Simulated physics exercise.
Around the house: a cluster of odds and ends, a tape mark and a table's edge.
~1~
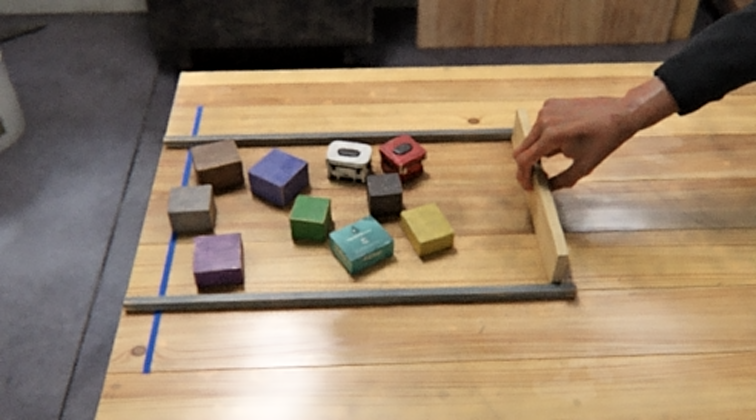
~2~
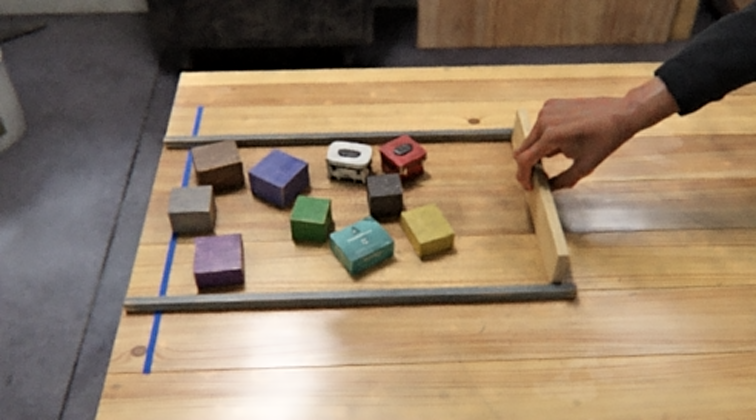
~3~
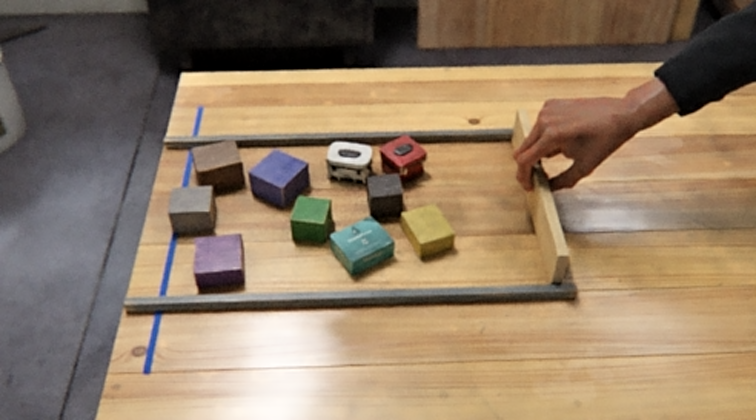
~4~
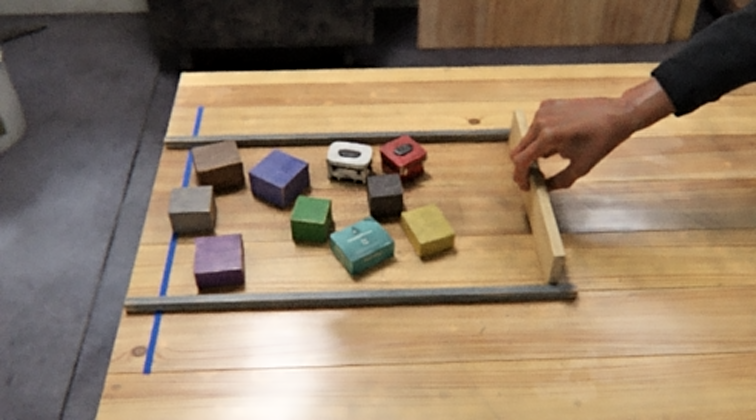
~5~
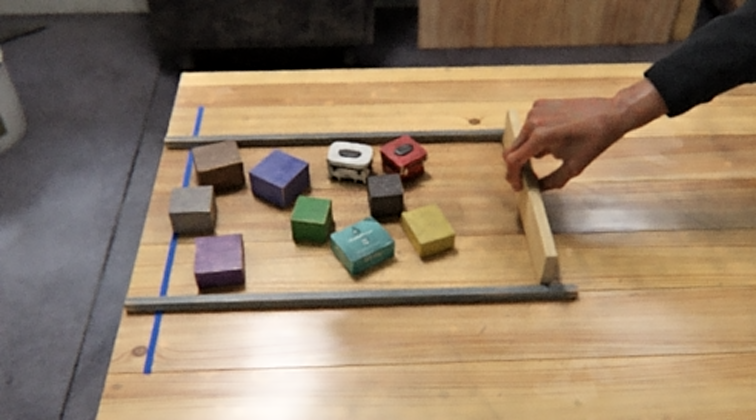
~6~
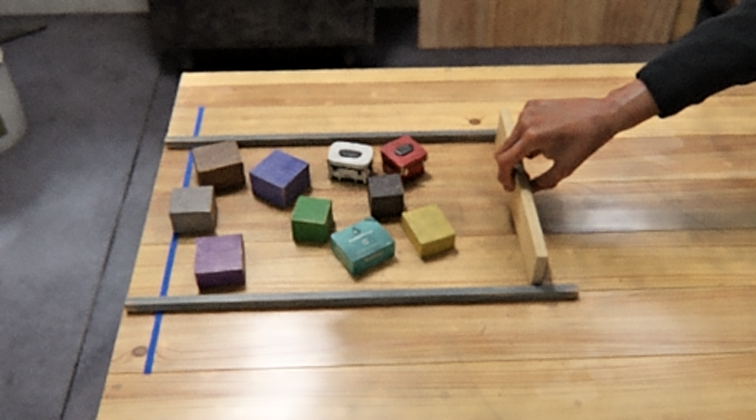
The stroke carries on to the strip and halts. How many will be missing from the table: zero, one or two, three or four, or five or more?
The number that fall off is five or more.
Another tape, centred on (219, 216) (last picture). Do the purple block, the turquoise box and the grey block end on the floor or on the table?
The purple block stays on; the turquoise box survives; the grey block tumbles off.
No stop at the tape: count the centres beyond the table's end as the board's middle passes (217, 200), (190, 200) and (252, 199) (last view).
In that order 2, 6 and 0.
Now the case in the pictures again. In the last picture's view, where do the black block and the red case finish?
First (161, 203), then (170, 155).
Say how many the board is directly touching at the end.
That makes 4.
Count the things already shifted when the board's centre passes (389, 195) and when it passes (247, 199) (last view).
At the one place 5, at the other 10.
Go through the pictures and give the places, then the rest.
Grey block (192, 208); brown block (218, 165); purple block (219, 260); board (537, 191); tape (178, 217), in the first frame.
Brown block (218, 166); blue block (279, 178), in the second frame.
Purple block (219, 260); white case (350, 163), in the third frame.
Grey block (193, 209); black block (385, 196), in the fourth frame.
Brown block (219, 166); red case (403, 160), in the fifth frame.
Grey block (193, 210); brown block (219, 166); purple block (220, 260); board (519, 192); tape (179, 217), in the sixth frame.
Soon after, none off yet; grey block at rest near (193, 210); brown block at rest near (219, 166); purple block at rest near (220, 260).
After that, none off yet; grey block displaced about its own width near (137, 208); brown block displaced about its own width near (149, 171); purple block displaced about its own width near (154, 261).
In the end, the number that fall off is five or more; gone, white case, green block, blue block, purple block, brown block and grey block.
